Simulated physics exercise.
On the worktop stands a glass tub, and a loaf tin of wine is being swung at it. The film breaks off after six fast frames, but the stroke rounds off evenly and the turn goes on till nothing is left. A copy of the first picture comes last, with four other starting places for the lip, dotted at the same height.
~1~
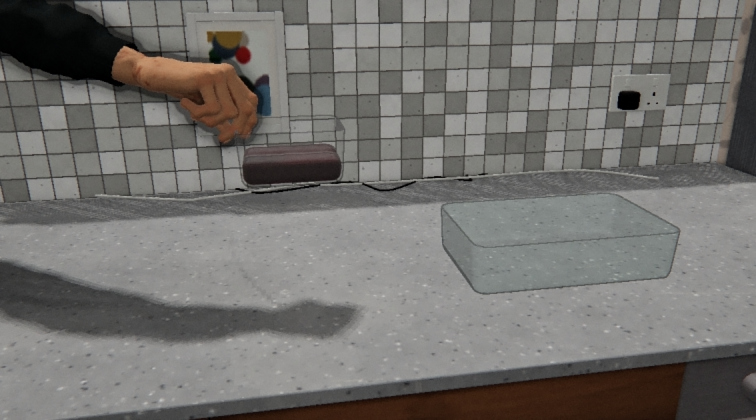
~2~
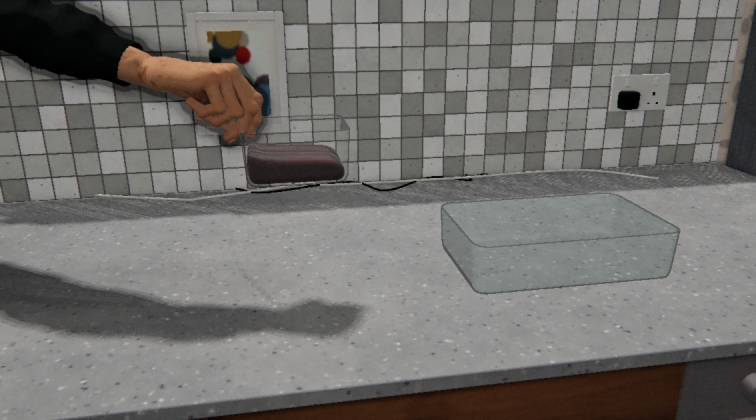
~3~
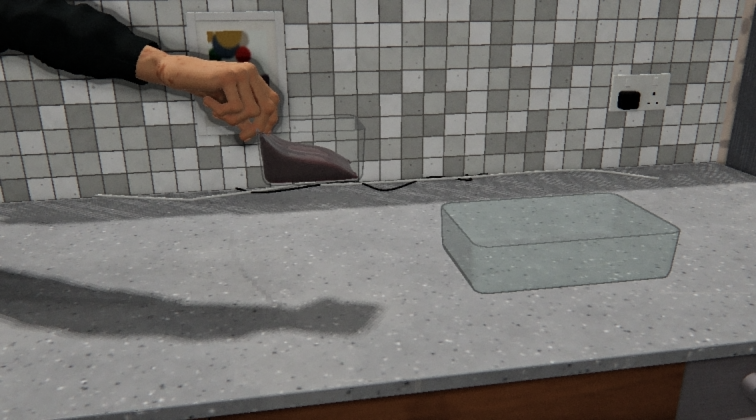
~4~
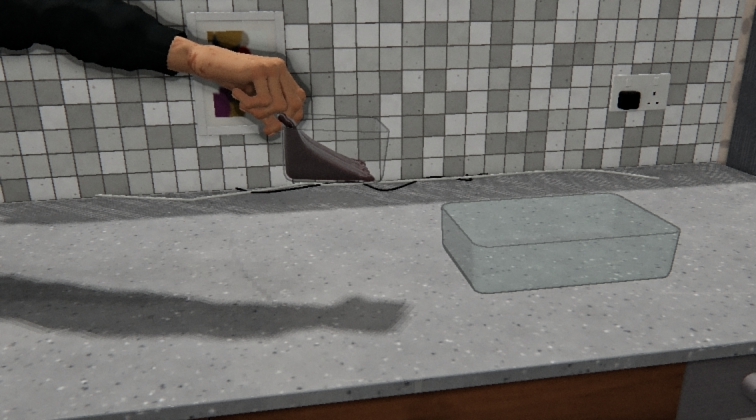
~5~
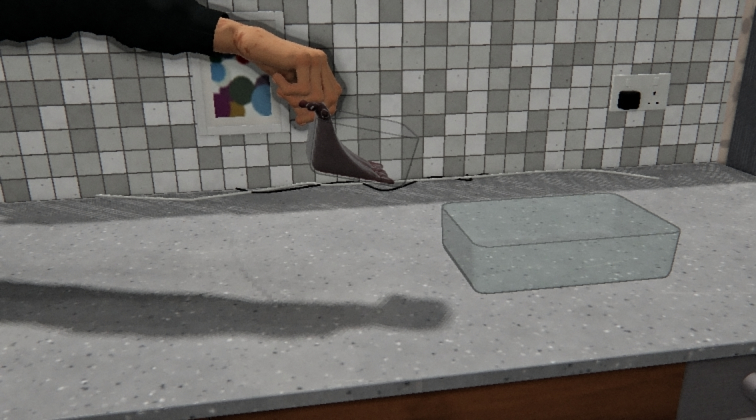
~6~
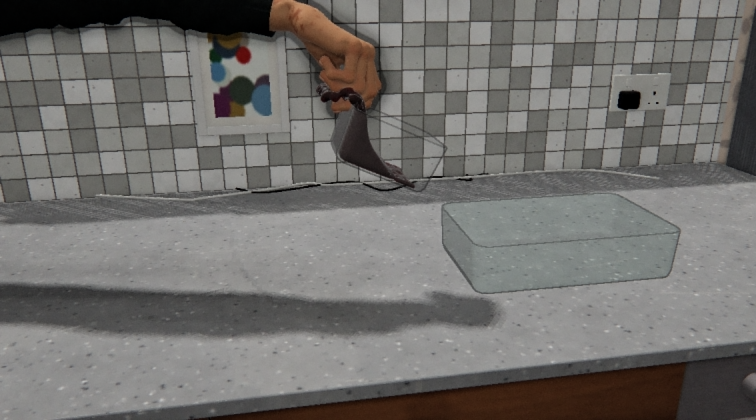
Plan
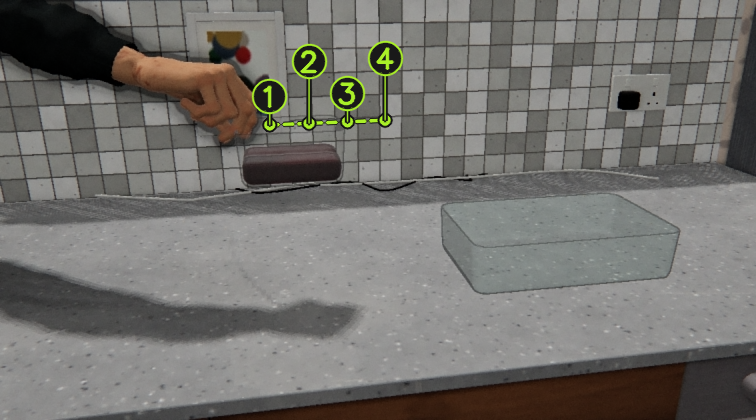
At the start, a hand holds a clear container of dark wine upright by the tiled wall, left of a glass tub on the speckled worktop. The hand moves it right, and the wine surges up its left side and over the rim. The container then rises and tilts rightward while the tub stays still.
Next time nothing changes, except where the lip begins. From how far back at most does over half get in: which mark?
The limit is 1.
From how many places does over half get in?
All of the four.
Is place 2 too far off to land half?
No, that is safe.
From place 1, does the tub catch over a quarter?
Yes, clearly.
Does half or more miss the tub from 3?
No.
On the marked copy, 1 at (269, 124); 2 at (309, 123); 3 at (347, 121); 4 at (385, 120).
Choosing 1, about 71 % lands in the tub, 20 % falls short and 9 % goes beside or beyond.
Choosing 2, about 76 % lands in the tub, 13 % falls short and 11 % goes beside or beyond.
Choosing 3, about 78 % lands in the tub, 6 % falls short and 17 % goes beside or beyond.
Choosing 4, about 82 % lands in the tub, 6 % falls short and 11 % goes beside or beyond.
